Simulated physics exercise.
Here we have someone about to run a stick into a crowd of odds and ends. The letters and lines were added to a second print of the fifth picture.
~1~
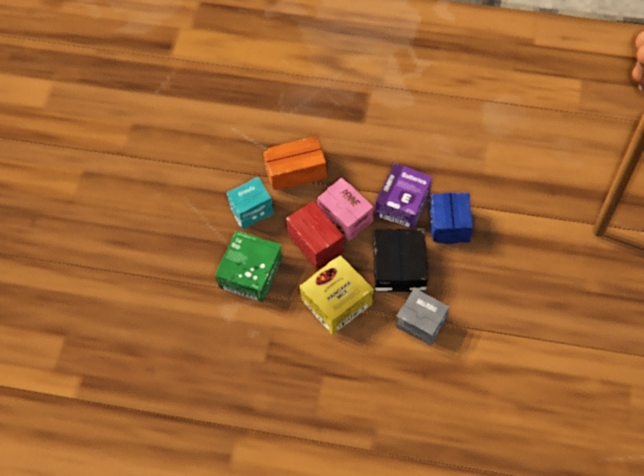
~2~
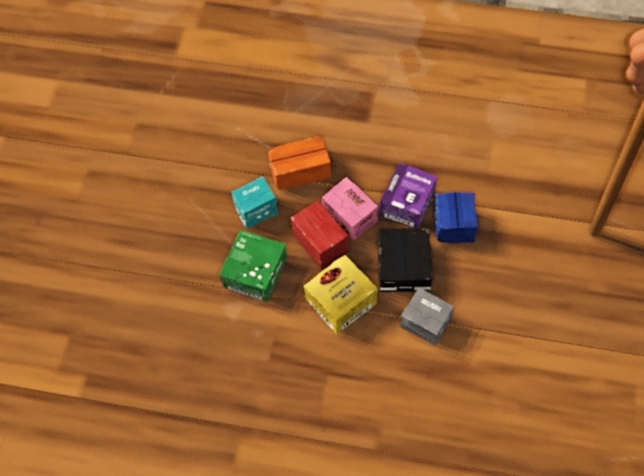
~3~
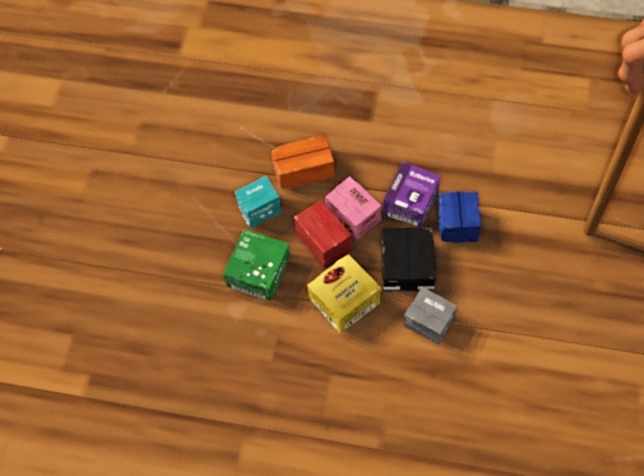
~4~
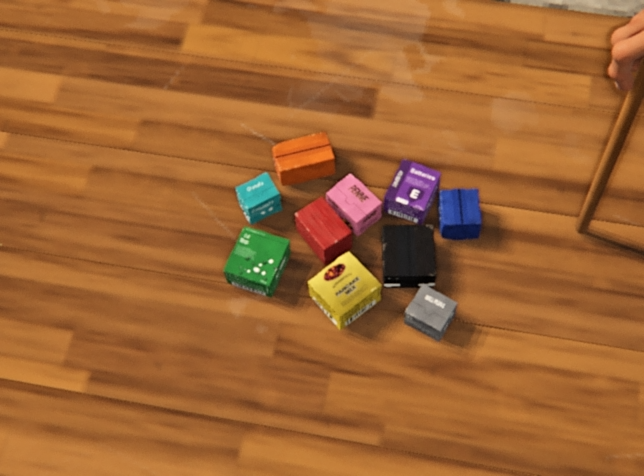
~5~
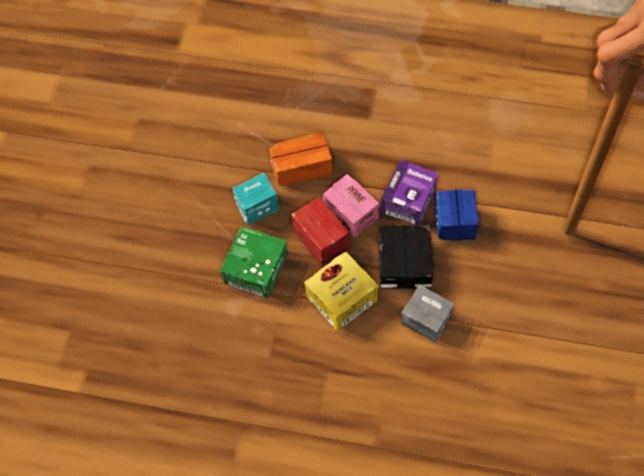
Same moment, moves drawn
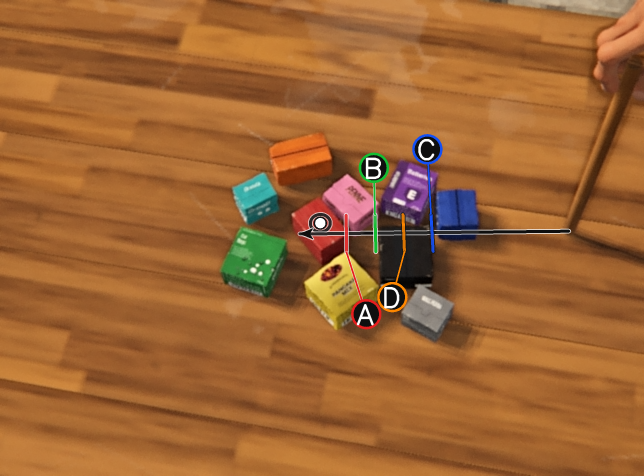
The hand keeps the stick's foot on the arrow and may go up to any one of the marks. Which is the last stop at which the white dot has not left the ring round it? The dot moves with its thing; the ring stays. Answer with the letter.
A is the last safe stop.
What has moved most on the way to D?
It is the blue box.
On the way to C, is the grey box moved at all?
No.
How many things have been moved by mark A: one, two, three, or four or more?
Four or more.
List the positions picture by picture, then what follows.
Purple box (403, 196); turquoise packet (250, 203); orange box (295, 164), in the first picture.
Orange box (299, 163); red block (320, 235), in the second picture.
Grey box (430, 316); blue box (458, 217), in the third picture.
Yellow packet (345, 291); black box (408, 256), in the fourth picture.
Green packet (255, 262); pink packet (351, 205); purple box (409, 193), in the fifth picture.
On the copy, A at (346, 233); B at (376, 233); C at (432, 233); D at (403, 233); the arrow from (569, 231) to (300, 234); the white dot at (321, 223).
On A. First, foot of the stick (488, 233).
Then, foot of the stick (409, 234); blue box (399, 204); purple box (383, 171).
Finally, foot of the stick (346, 234); blue box (394, 199); purple box (381, 166); the dot is still in its ring.
By contrast, B keeps the dot in but is short; C keeps the dot in but is short; D keeps the dot in but is short.
